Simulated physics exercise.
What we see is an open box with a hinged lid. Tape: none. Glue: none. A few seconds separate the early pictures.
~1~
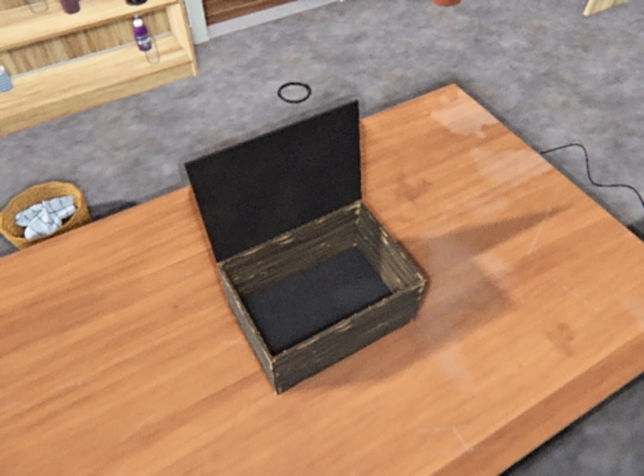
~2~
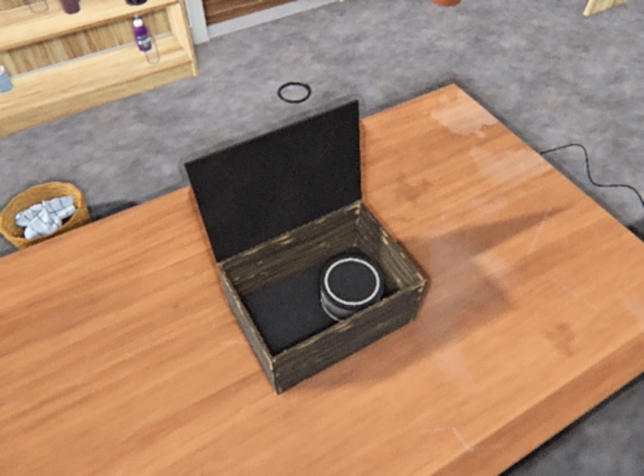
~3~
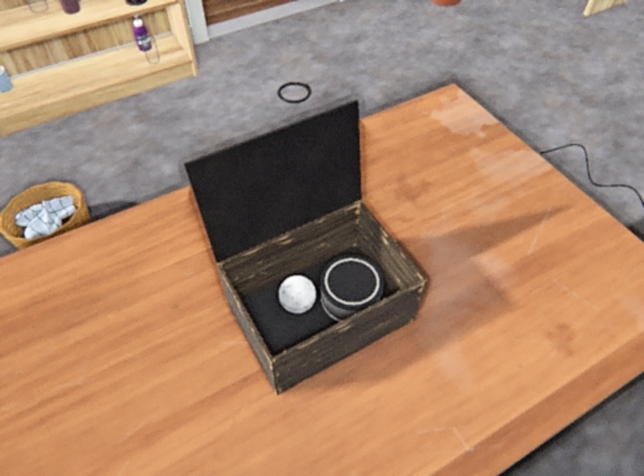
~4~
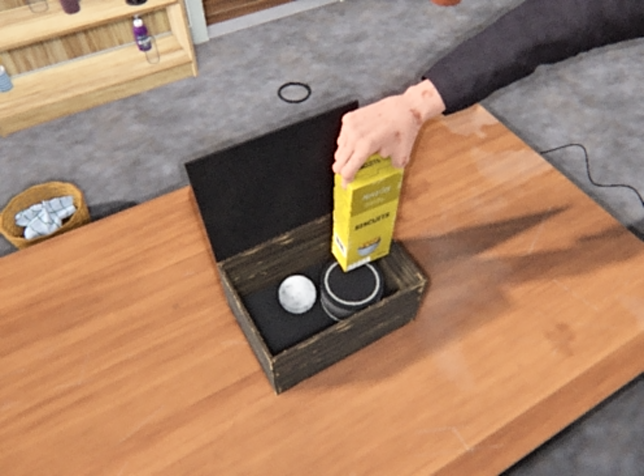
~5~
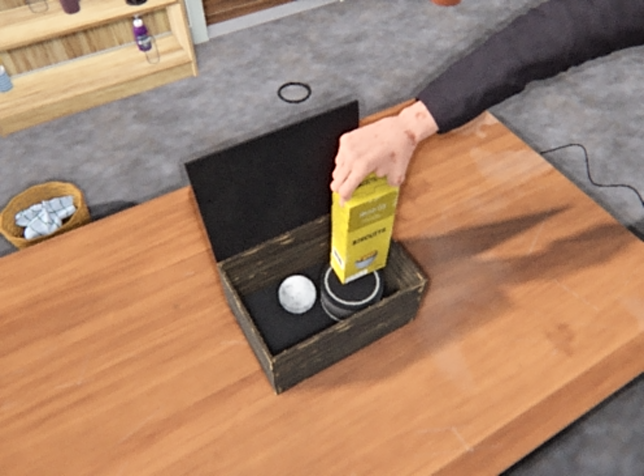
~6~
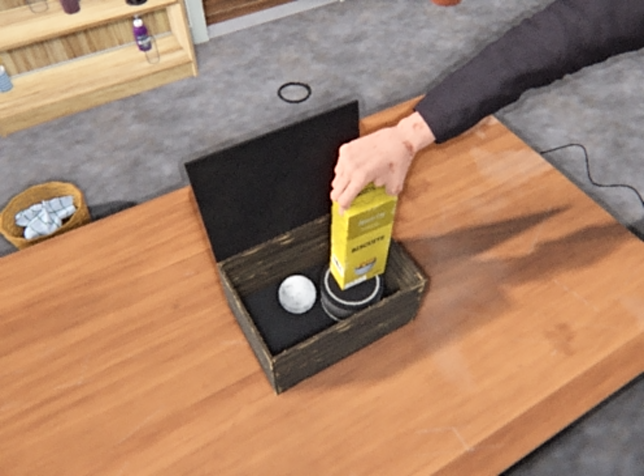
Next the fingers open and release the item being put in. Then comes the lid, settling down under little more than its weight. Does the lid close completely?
No.
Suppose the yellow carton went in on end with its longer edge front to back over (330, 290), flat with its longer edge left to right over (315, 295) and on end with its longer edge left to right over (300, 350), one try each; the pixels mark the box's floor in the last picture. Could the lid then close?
Attempt one, it is left gaping; attempt two, it settles down; attempt three, it is left gaping.
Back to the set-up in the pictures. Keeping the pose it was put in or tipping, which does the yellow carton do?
Looking at the last picture, it sits at an angle.
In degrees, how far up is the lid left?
Some 16°.
Then, 1.60 s past the last view, lid 62° above the rim.
Then, 2.20 s past the last view, lid 24° above the rim; yellow carton rocked 70° from its first pose near (384, 280).
Finally, lid 16° above the rim; down or leaning hard in the box, yellow carton; the other 2 still in place. Final places as the last picture's camera would see them, yellow carton near (377, 278).
